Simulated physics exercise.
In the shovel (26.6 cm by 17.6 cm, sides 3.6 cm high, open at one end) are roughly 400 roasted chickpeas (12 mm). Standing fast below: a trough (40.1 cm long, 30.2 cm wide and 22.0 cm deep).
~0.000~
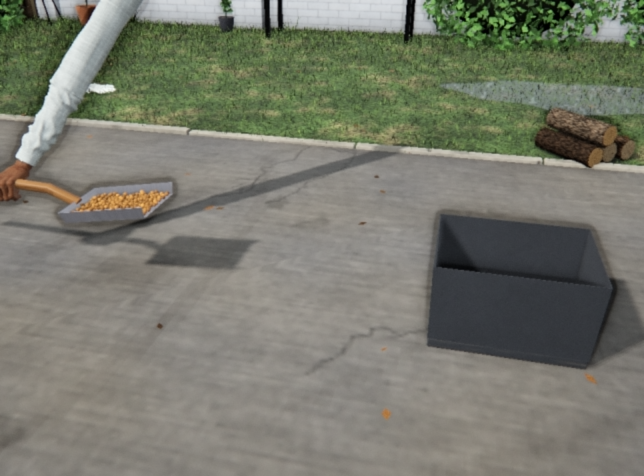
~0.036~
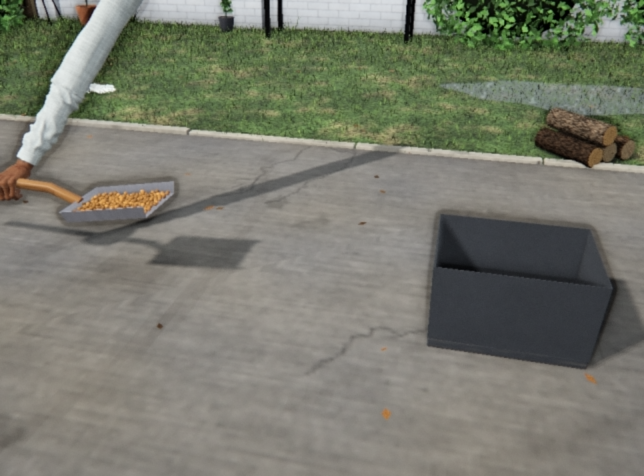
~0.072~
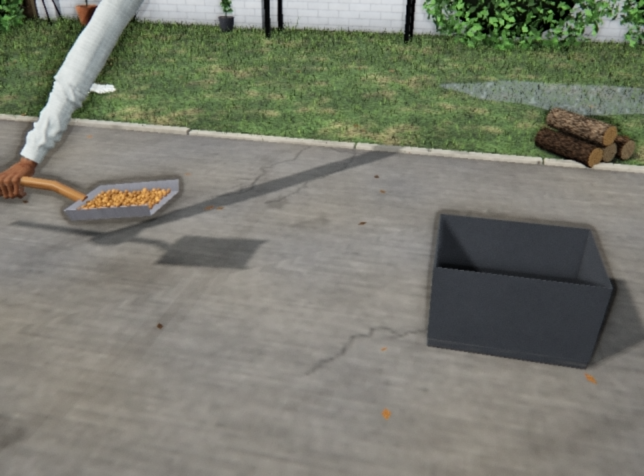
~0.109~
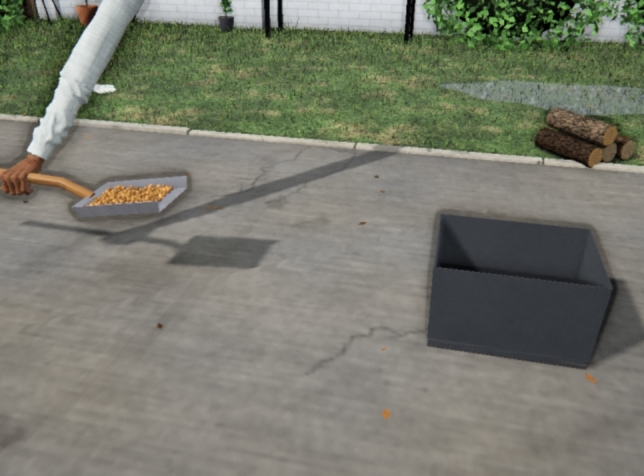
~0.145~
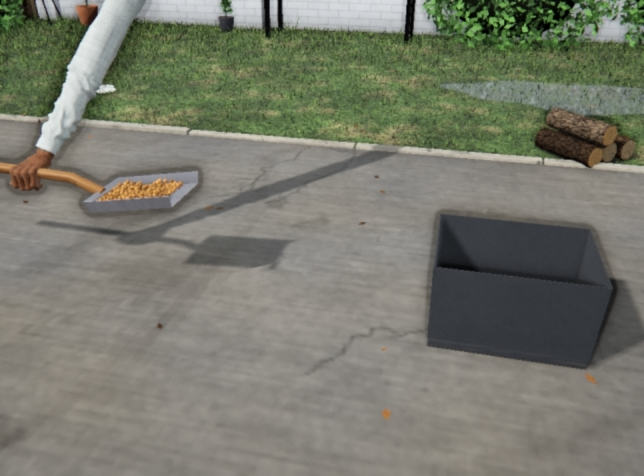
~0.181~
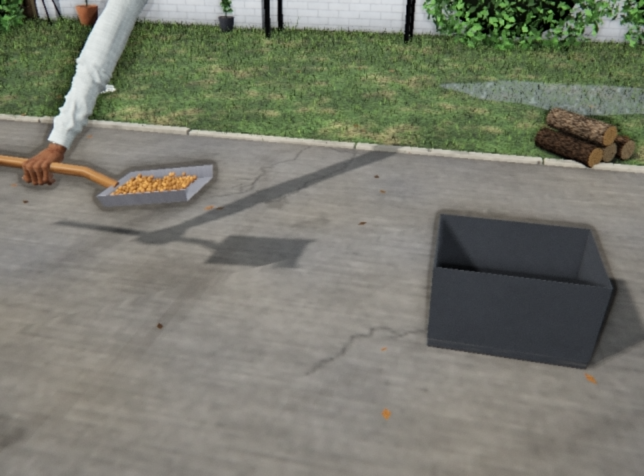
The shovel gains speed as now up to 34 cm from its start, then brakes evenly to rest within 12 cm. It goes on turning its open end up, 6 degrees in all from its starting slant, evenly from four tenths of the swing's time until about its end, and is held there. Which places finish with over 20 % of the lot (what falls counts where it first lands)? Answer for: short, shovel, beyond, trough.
Short: Yes, shovel: No, beyond: No, trough: Yes.
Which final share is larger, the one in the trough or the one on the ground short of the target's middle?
More ends in the trough.
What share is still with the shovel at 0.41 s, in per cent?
Roughly 55 per cent.
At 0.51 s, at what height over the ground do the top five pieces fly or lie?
Roughly 50 cm.
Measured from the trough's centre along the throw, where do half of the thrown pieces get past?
Some 10 cm beyond it.
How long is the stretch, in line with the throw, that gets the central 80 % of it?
Roughly 45 cm.
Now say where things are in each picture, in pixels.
Shovel at (99, 211); tilt 10 degrees; moved 0.0 cm; low side left; open edge at (161, 205); middle of the load at (118, 203); trough at (517, 247), in the first picture.
Shovel at (101, 211); tilt 10 degrees; moved 0.6 cm; low side left; open edge at (163, 205); middle of the load at (118, 203), in the second picture.
Shovel at (106, 209); tilt 10 degrees; moved 2.5 cm; low side left; open edge at (168, 203); middle of the load at (120, 201), in the third picture.
Shovel at (114, 205); tilt 10 degrees; moved 5.7 cm; low side left; open edge at (176, 199); middle of the load at (126, 197), in the fourth picture.
Shovel at (125, 200); tilt 10 degrees; moved 10.0 cm; low side left; open edge at (188, 195); middle of the load at (134, 192), in the fifth picture.
Shovel at (140, 194); tilt 10 degrees; moved 15.6 cm; low side left; open edge at (203, 188); middle of the load at (146, 187); trough at (517, 247). It turns about 30 degrees a second, in the sixth picture.
After 0.31 s, tilt 13 degrees; shovel 100 %; middle of all pieces near (226, 160).
After 0.41 s, tilt 15 degrees; shovel 55 %, in the air 45 %; middle of all pieces near (295, 148).
Then, at 0.51 s, tilt 16 degrees; in the air 100 %; middle of all pieces near (357, 156).
After 0.60 s, tilt 16 degrees; in the air 100 %; middle of all pieces near (411, 192).
In the end, at 1.7 s, short 45 %, shovel 0 %, beyond 0 %, trough 55 %.
